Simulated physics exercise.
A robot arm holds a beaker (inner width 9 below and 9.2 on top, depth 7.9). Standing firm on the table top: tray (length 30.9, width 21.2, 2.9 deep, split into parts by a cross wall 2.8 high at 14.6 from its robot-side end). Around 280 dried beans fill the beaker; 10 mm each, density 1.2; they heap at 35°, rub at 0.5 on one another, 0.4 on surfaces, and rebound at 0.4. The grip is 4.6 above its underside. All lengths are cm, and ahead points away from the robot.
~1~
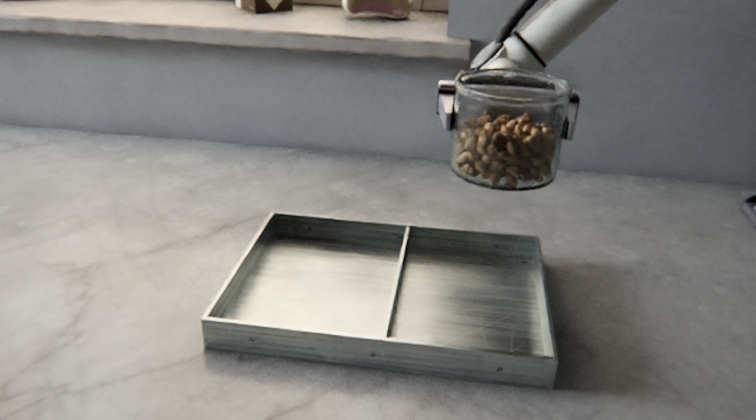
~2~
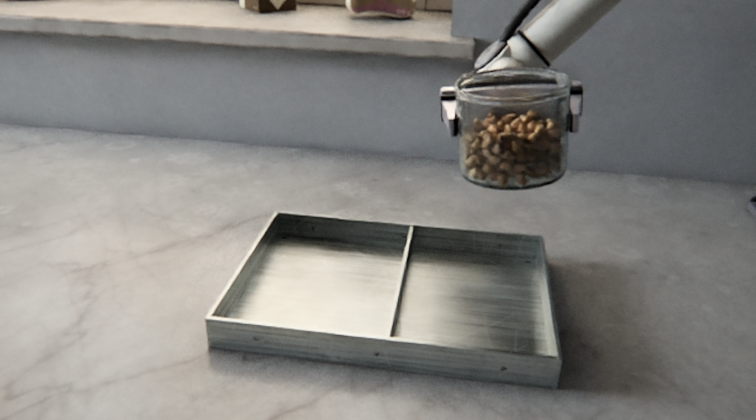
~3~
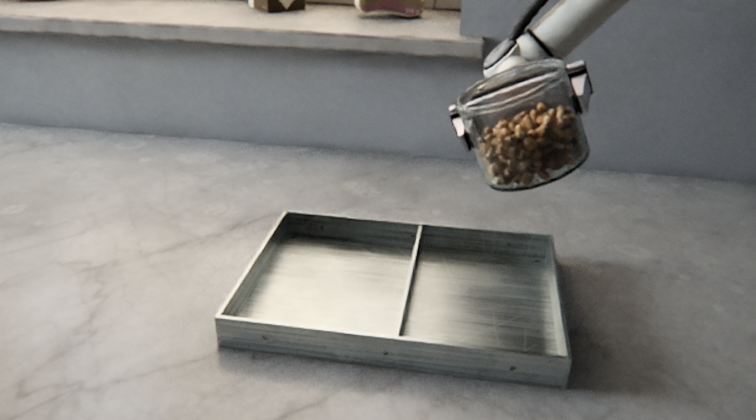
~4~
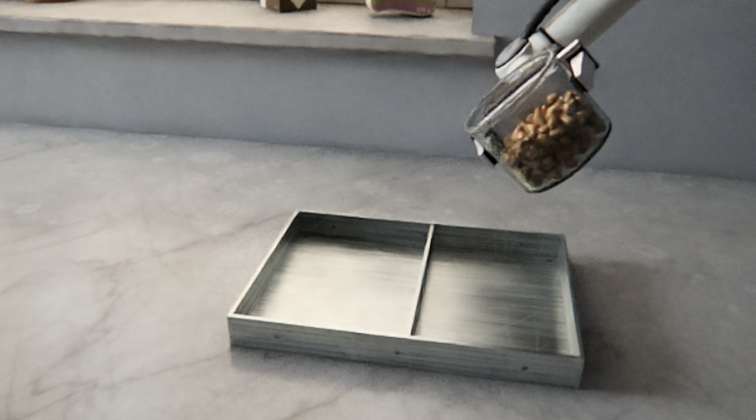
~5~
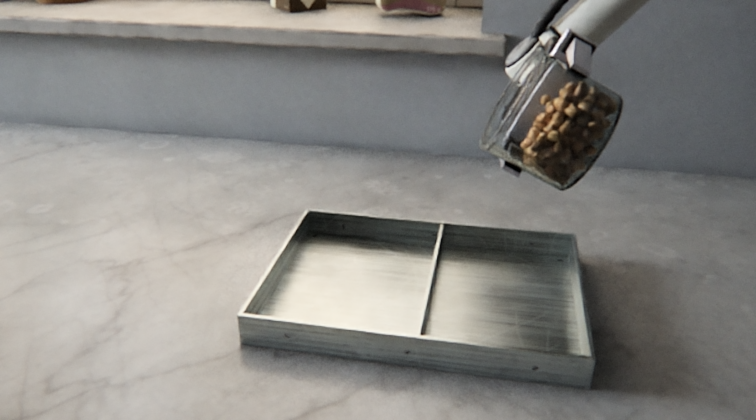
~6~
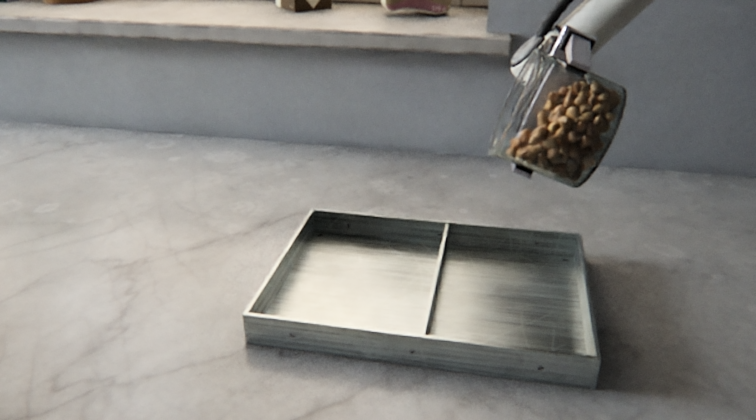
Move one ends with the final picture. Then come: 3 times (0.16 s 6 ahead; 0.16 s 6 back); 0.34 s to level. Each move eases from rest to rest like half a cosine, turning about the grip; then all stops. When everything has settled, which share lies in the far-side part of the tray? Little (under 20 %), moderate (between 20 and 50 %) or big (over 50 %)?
In the far-side part of the tray the share is moderate, between 20 and 50 %.
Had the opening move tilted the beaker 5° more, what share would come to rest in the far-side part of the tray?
It would be near 40 per cent.
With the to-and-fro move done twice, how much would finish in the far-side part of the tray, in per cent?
Then about 30 per cent.
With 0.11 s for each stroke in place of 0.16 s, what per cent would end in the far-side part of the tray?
In that case some 65 per cent.
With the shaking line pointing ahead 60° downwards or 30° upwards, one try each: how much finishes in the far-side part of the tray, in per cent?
About 0 and 45 per cent.
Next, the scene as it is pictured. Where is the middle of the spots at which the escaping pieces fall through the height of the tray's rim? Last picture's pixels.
Around (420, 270).
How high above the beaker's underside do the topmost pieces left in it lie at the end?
About 5.5 cm.
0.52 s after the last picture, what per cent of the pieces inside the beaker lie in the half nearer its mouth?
Roughly 55 per cent.
Then, 0.52 s later, tilted 70° forward, highest piece 20 above the table; 195 in the beaker, 50 in the far-side part, 28 in the robot-side part, 6 in flight or on a rim.
Then, 1.04 s later, tilted 61° forward, highest piece 19 above the table; 132 in the beaker, 86 in the far-side part, 57 in the robot-side part, 4 in flight or on a rim.
Then, 1.50 s later, level, highest piece 22 above the table; 132 in the beaker, 86 in the far-side part, 61 in the robot-side part.
Then, 2.55 s later, level, highest piece 22 above the table; 132 in the beaker, 86 in the far-side part, 61 in the robot-side part.
At rest, 132 in the beaker, 86 in the far-side part, 61 in the robot-side part. That is 31 % in the far-side part of the tray.
